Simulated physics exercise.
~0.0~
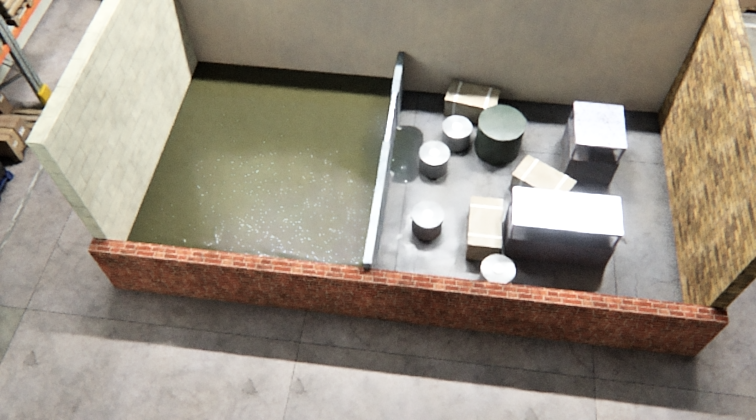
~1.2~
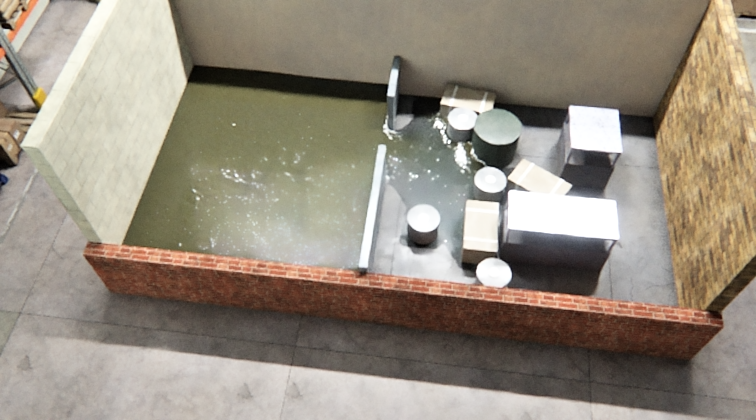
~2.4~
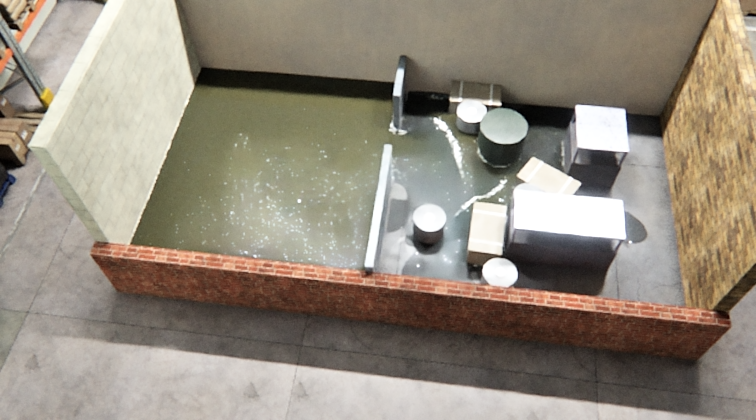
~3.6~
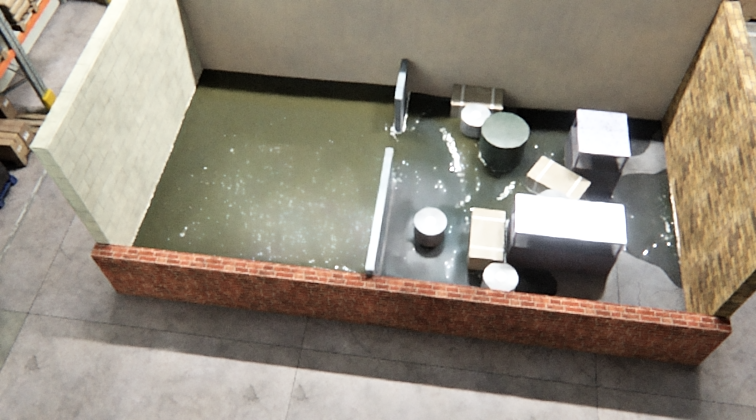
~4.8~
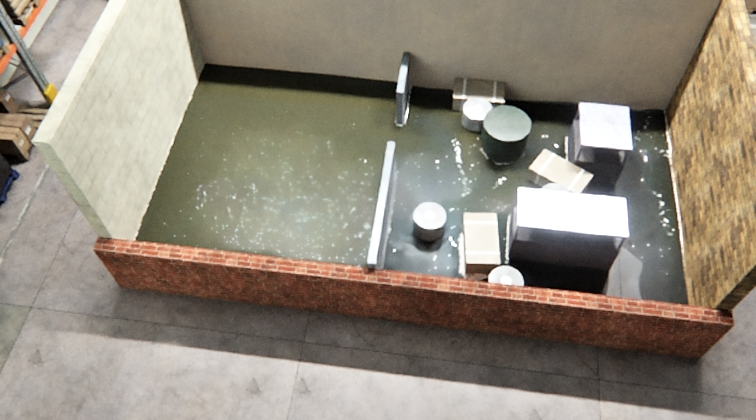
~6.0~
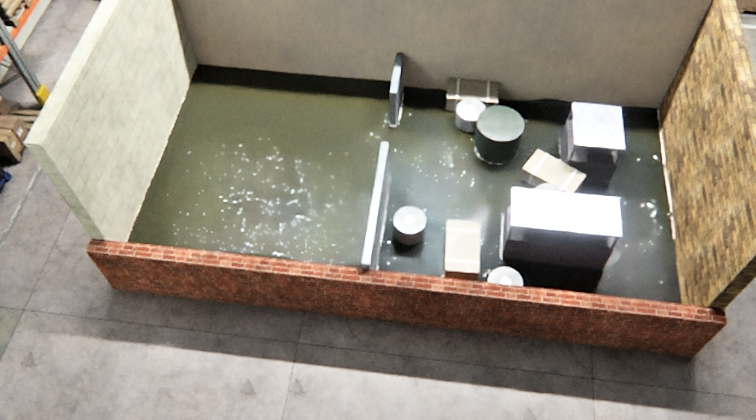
To begin with, murky green water fills the left room behind a partition, while tubs, crates and pale boxes stand on the grey floor to the right. The partition's door gives way, and water surges through the gap, sweeping one small pale tub to the right among the other objects. The flow spreads around the large dark green tub and the boxes, then reaches the far right wall and covers the remaining dry floor. As the surge calms, a small tub and a crate near the front drift slightly left. Finally, water covers both rooms, with everything still upright.
